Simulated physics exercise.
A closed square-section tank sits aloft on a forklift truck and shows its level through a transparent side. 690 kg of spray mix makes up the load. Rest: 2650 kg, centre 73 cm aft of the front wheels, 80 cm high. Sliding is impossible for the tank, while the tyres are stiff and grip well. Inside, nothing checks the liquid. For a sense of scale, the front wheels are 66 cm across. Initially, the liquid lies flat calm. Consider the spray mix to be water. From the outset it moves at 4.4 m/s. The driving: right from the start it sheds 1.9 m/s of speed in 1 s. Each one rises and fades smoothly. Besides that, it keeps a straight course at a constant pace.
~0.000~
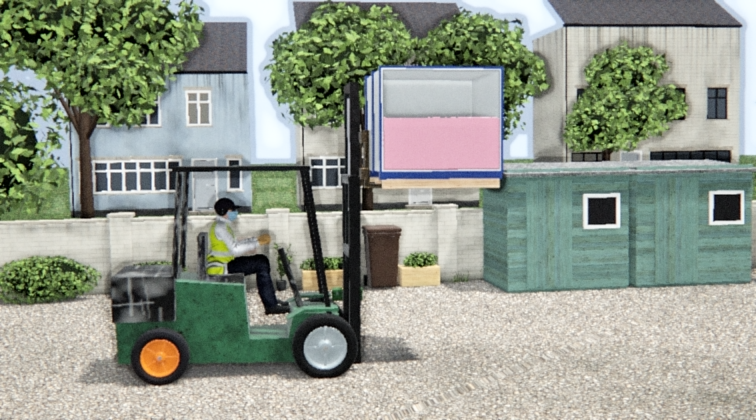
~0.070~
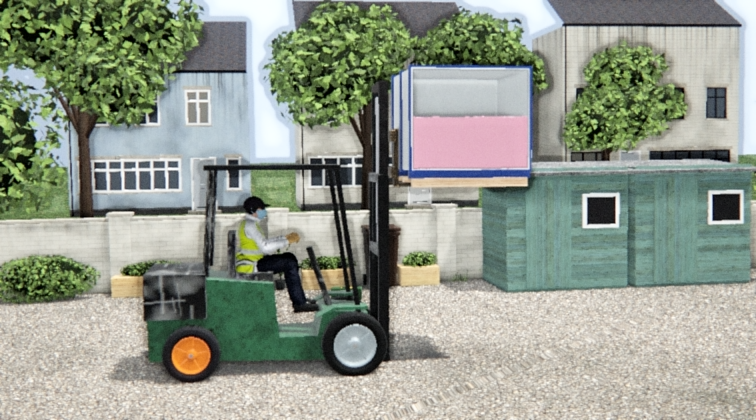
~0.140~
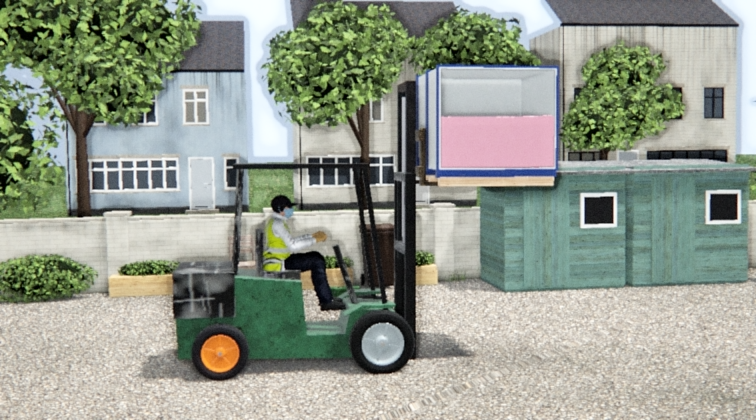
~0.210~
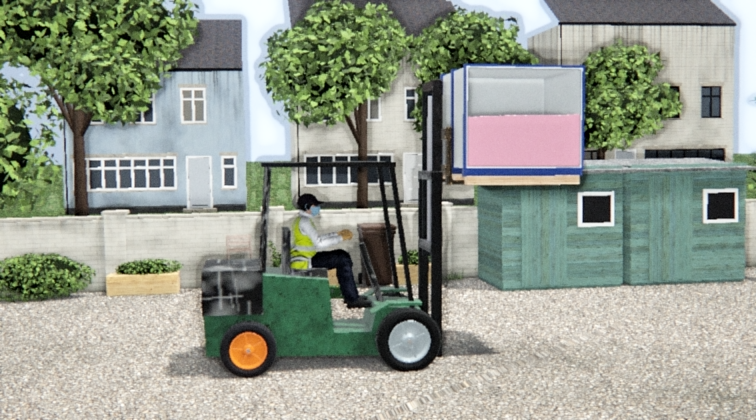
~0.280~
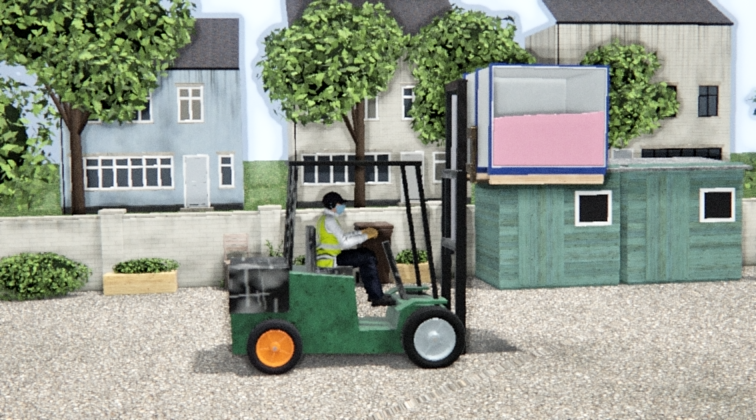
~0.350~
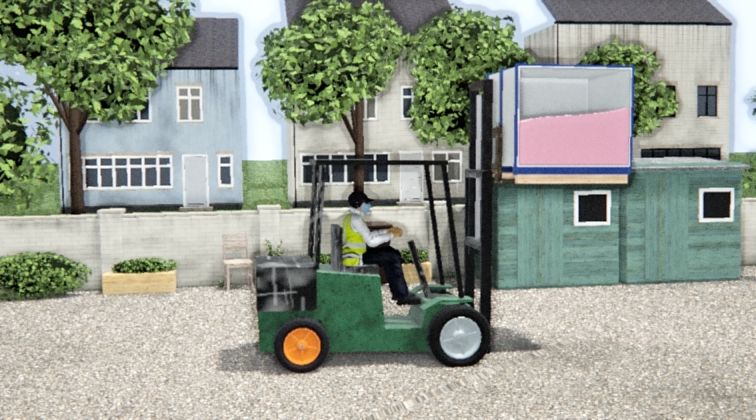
On a gravel yard before a low wall, trees and houses, a masked driver in a yellow vest steers a green forklift rightward, carrying a raised clear-sided tank of pink liquid toward green sheds. The liquid stays level at first, then its surface tilts, rising at the right side as the forklift rolls on.
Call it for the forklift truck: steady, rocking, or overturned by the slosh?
Rocking, then settles.
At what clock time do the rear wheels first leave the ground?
About 0.60 s.
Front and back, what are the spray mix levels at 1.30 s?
Roughly 50 cm in front and 52 cm behind.
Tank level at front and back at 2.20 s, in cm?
Front 68 cm and back 42 cm.
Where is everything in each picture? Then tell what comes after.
In the first frame, it reaches (483, 119) at the front; it reaches (399, 120) at the back; it rides level; the front is on the right; a wheel hub at (326, 349).
In the second frame, it reaches (512, 118) at the front; it reaches (429, 119) at the back; it rides level.
In the third frame, it reaches (539, 118) at the front; it reaches (457, 119) at the back; it rides level.
In the fourth frame, it reaches (565, 117) at the front; it reaches (483, 119) at the back; it rides level.
In the fifth frame, it reaches (589, 115) at the front; it reaches (509, 118) at the back; it rides level.
In the sixth frame, it reaches (614, 113) at the front; it reaches (535, 120) at the back; it rides level; a wheel hub at (462, 339).
Then, 0.60 s in, the lean is 1° nose down, the rear 2 cm in the air; the liquid stands 34 cm at the back and 69 cm at the front.
Then, 1.05 s in, the lean is 3° nose down, the rear 6 cm in the air; the liquid stands 33 cm at the back and 67 cm at the front.
Then, 1.30 s in, the lean is 1° nose down, the rear 4 cm in the air; the liquid stands 52 cm at the back and 51 cm at the front.
Then, 2.20 s in, the lean is 1° nose down, wheels down; the liquid stands 42 cm at the back and 69 cm at the front.
Then, 3.98 s in, all wheels are down again; the highest lift was 6 cm and the largest lean 3°.
